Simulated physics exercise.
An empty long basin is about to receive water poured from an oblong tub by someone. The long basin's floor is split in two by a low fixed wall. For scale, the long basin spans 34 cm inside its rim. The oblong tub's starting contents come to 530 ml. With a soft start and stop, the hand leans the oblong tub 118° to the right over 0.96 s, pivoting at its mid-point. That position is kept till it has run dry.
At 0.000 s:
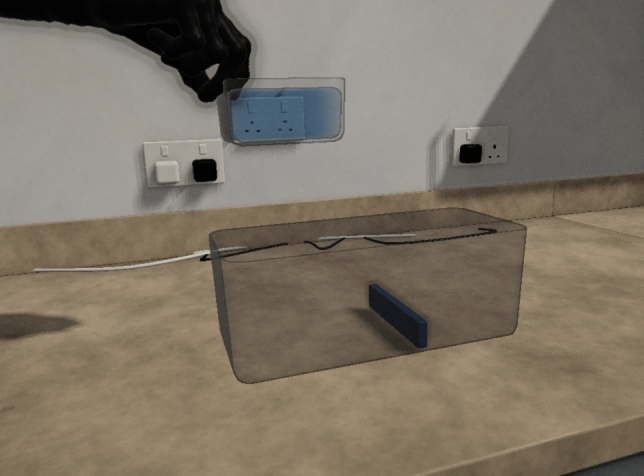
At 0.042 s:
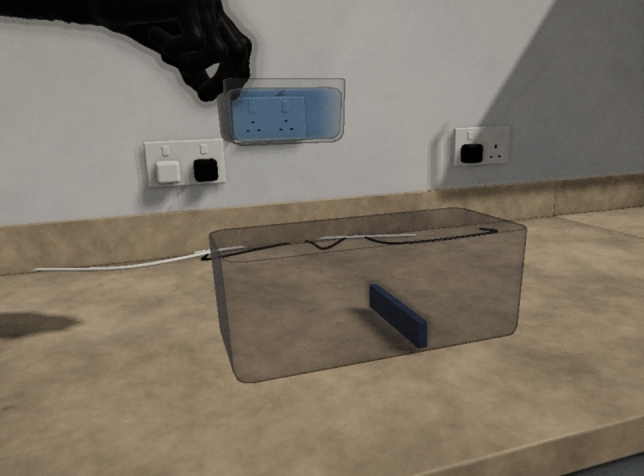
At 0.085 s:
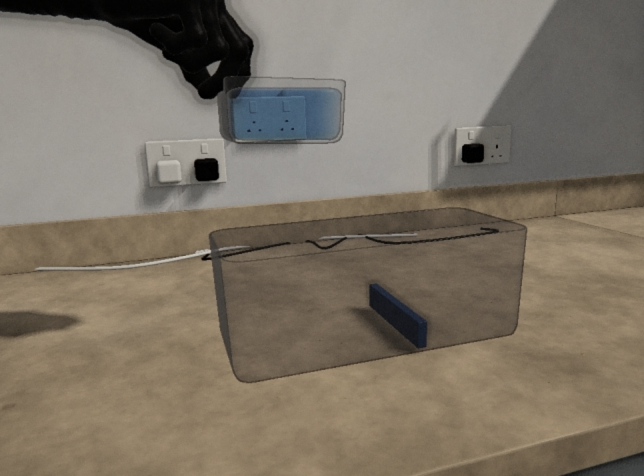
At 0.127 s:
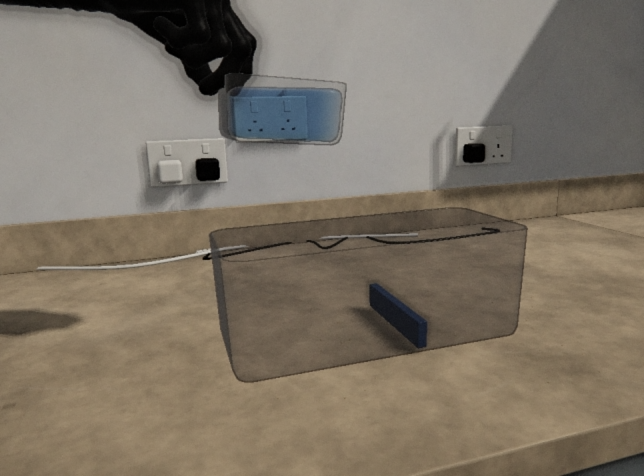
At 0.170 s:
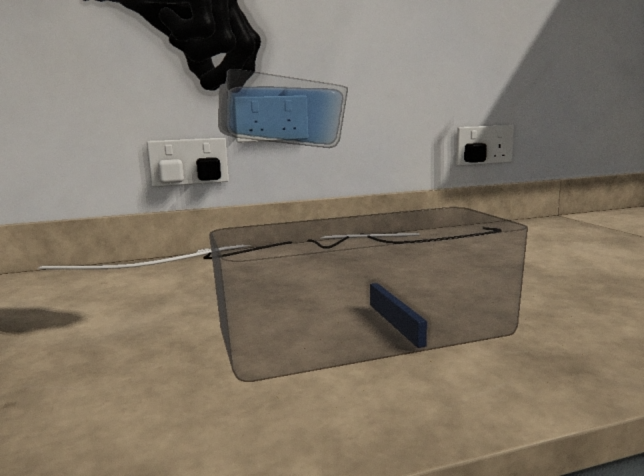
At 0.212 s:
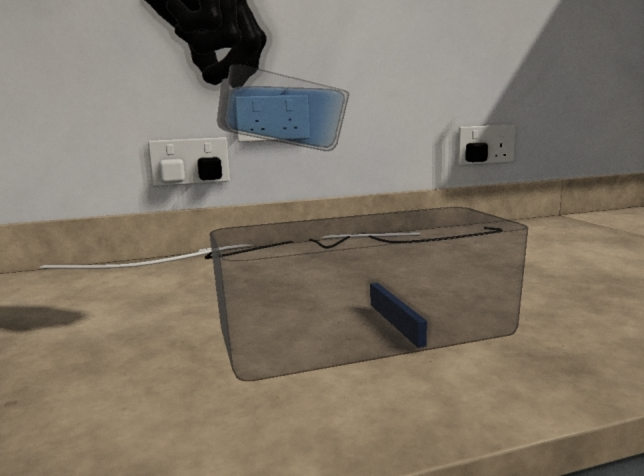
A black-gloved hand slowly tilts a clear tub of blue liquid rightward above a long basin.
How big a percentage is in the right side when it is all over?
Roughly 49 per cent is in the right side.
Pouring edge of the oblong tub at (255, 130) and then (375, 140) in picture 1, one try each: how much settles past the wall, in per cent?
10 then 75 %.
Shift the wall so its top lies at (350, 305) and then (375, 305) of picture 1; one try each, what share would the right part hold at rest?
80 then 70 %.
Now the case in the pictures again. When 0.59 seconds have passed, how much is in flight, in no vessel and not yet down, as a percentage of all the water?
Share: Roughly 44 per cent.
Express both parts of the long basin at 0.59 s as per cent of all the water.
Roughly 12 sits left and 14 sits right.
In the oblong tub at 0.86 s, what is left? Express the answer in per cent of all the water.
Remaining share: Approx. 2 %.
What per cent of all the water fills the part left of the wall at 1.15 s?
I'd say near 50 percent.
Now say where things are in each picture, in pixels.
The first picture shows tilt 0°; pouring edge (331, 84); surface from (223, 94) to (328, 91); the long basin's rim runs from (215, 248) to (492, 218); the wall's top is at (395, 302).
The second picture shows tilt 1°; pouring edge (331, 84); surface from (223, 94) to (328, 92).
The third picture shows tilt 2°; pouring edge (332, 86); surface from (224, 93) to (328, 93).
The fourth picture shows tilt 5°; pouring edge (333, 89); surface from (224, 93) to (329, 93).
The fifth picture shows tilt 9°; pouring edge (334, 92); surface from (225, 93) to (330, 93).
The sixth picture shows tilt 14°; pouring edge (335, 97); surface from (226, 92) to (332, 94).
By 0.59 s the tilt is 79° and 31 per cent is still to pour, 11 is left of the wall and 13 right of it.
By 0.86 s the tilt is 115° and 2 per cent is still to pour, 43 is left of the wall and 48 right of it.
By 1.15 s the tilt is 118° and 0 per cent is still to pour, 51 is left of the wall and 49 right of it.
By 1.46 s the tilt is 118° and 0 per cent is still to pour, 50 is left of the wall and 49 right of it.
At rest 50 per cent lies left of the wall, 49 right of it and 1 outside.
